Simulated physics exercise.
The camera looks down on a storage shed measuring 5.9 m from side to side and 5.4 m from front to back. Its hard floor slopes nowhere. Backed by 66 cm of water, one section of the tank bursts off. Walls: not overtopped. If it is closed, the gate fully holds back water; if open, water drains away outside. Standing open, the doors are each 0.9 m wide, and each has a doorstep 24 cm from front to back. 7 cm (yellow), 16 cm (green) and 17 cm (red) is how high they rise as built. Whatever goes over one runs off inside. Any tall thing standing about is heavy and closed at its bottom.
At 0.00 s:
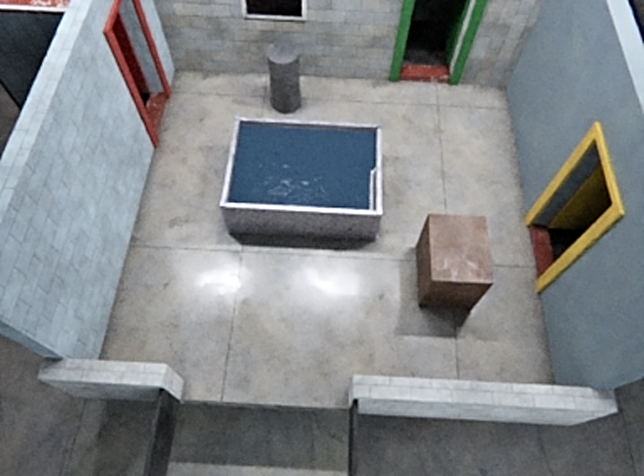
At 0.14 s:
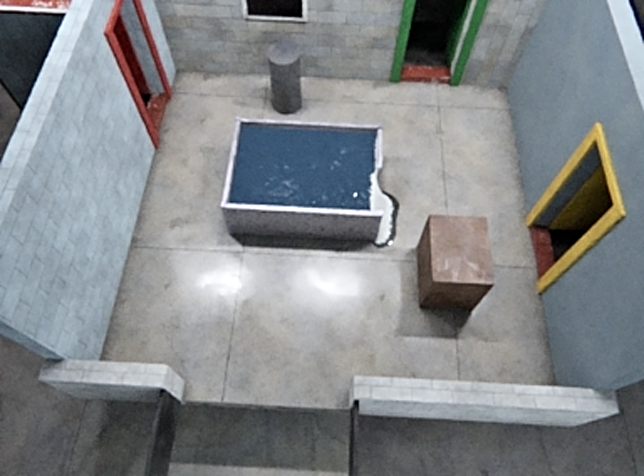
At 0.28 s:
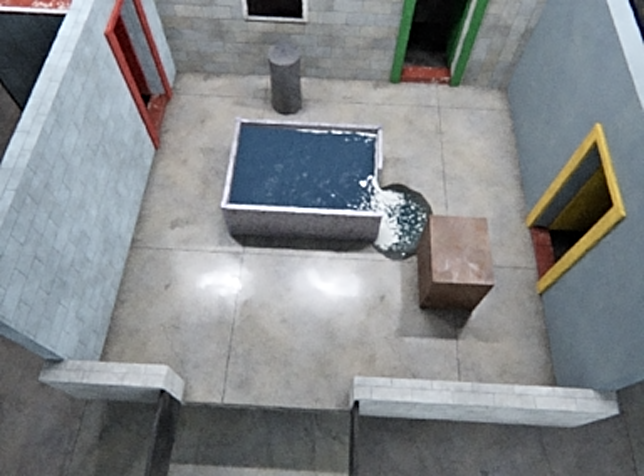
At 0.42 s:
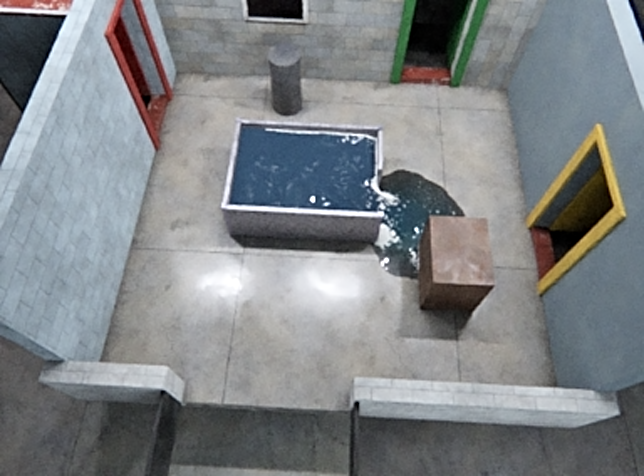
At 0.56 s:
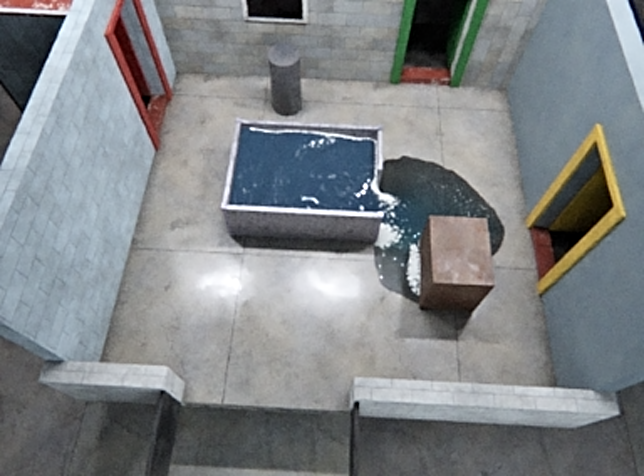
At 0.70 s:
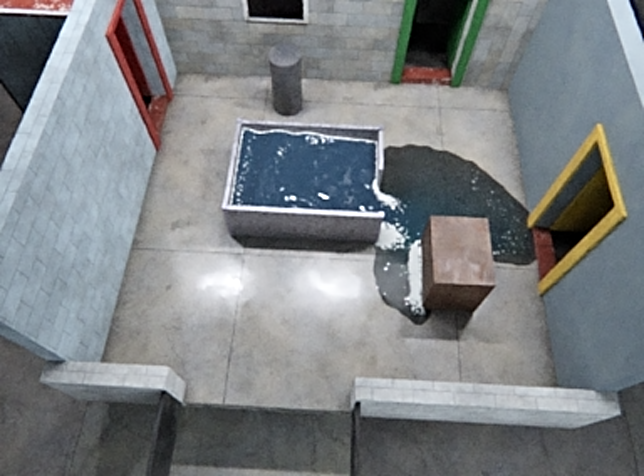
In a grey-walled storage shed, the right side of a water-filled tank burst open, and water poured onto the floor, spread around a brown block and reached the yellow-framed doorway.
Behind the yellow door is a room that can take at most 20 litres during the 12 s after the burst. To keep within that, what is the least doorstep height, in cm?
Some 26 cm.
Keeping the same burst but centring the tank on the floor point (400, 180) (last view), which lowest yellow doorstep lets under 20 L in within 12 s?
Close to 26 cm would do it.
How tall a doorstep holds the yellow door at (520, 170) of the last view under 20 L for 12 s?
Minimum: About 16 cm.
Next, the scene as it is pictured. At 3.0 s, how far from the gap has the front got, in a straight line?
Distance from gap: Approx. 3.4 m.
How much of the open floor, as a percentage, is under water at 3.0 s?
Wet share: Near 35 %.
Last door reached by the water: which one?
Red.
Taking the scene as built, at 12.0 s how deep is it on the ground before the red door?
Depth: Near 5.0 cm.
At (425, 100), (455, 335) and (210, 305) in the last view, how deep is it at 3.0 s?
That's 7, 0 and 0 cm, in the order given.
After 1.4 s water covers 20 % of the floor, deepest (36 cm) near (379, 221); 4 cm at the yellow door, 50 litres in over its 7 cm doorstep.
After 3.0 s water covers 35 % of the floor, deepest (26 cm) near (502, 95); 17 cm at the yellow door, 201 litres in over its 7 cm doorstep.
After 12.0 s water covers 95 % of the floor, deepest (8 cm) near (280, 149); 6 cm at the yellow door, 335 litres in over its 7 cm doorstep.
At the yellow door as built, the water arrived by 0.7 s and peaked near 17 cm at 2.8 s.
With a doorstep of 22.5 cm, 41 litres would have come in within the 12 s; with 30 cm, 8 litres. So under 20 litres takes about 26 cm.
